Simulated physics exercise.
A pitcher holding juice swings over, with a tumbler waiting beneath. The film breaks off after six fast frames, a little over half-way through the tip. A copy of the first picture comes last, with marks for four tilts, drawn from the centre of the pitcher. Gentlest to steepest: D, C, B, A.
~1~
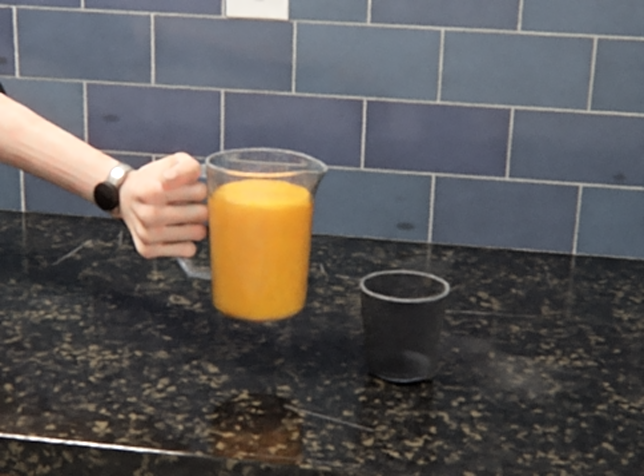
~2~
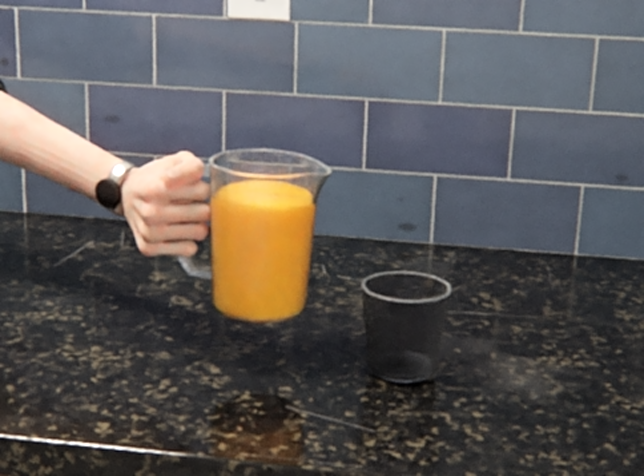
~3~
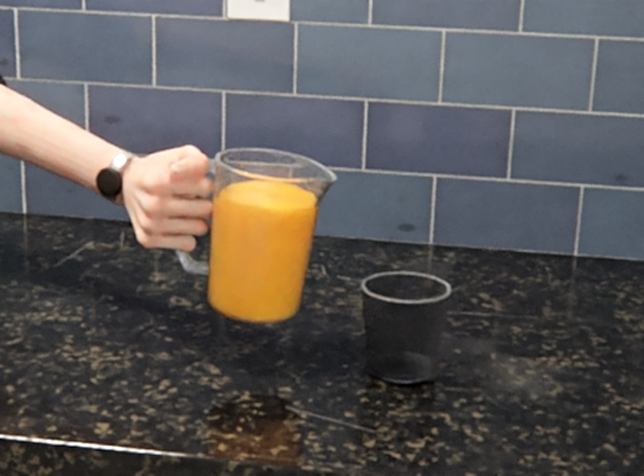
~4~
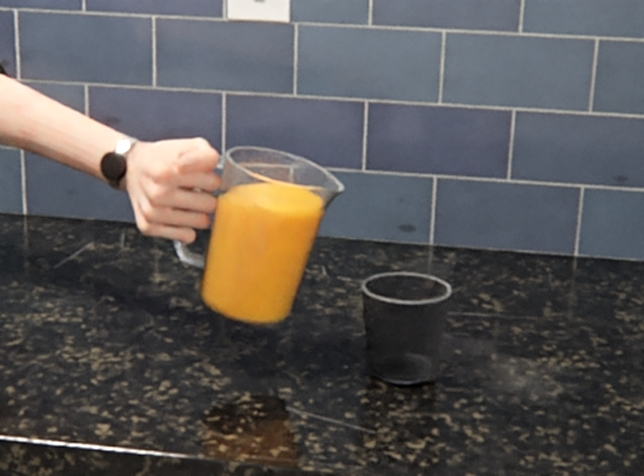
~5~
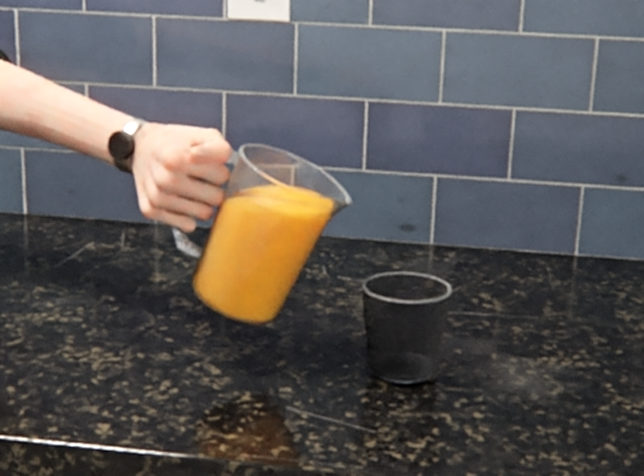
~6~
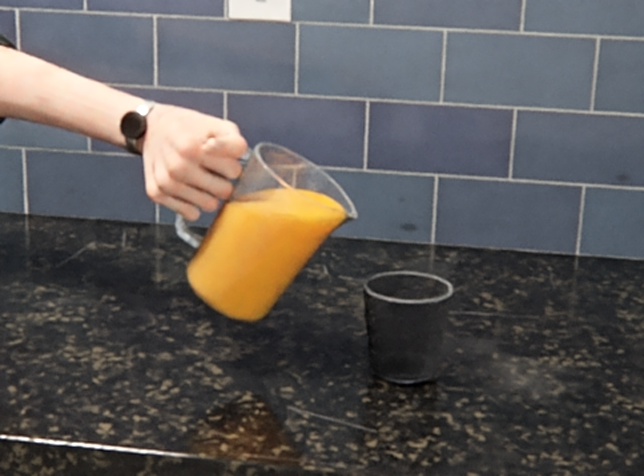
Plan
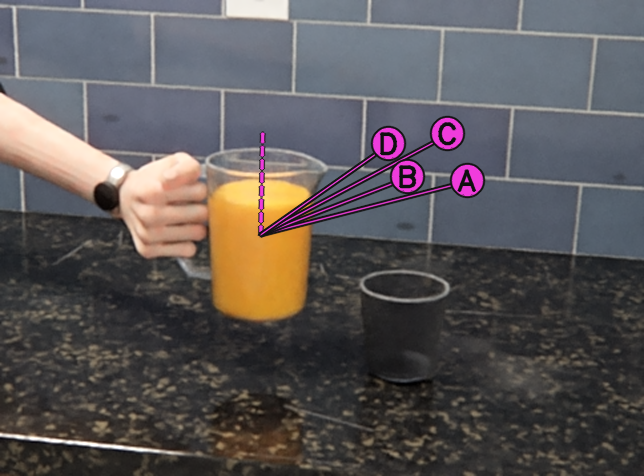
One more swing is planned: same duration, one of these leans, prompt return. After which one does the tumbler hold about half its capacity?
The answer is line C.
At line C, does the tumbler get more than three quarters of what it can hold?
No, it does not.
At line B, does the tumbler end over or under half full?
Over.
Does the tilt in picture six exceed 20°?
Yes, it does.
In magenta, A at (451, 185); B at (391, 184); C at (433, 142); D at (374, 154).
With A, the tumbler ends with about 78 % of what it can hold; 7 % of the juice is spilt.
With B, the tumbler ends with about 68 % of what it can hold.
With C, the tumbler ends with about 50 % of what it can hold.
With D, the tumbler ends with about 33 % of what it can hold.
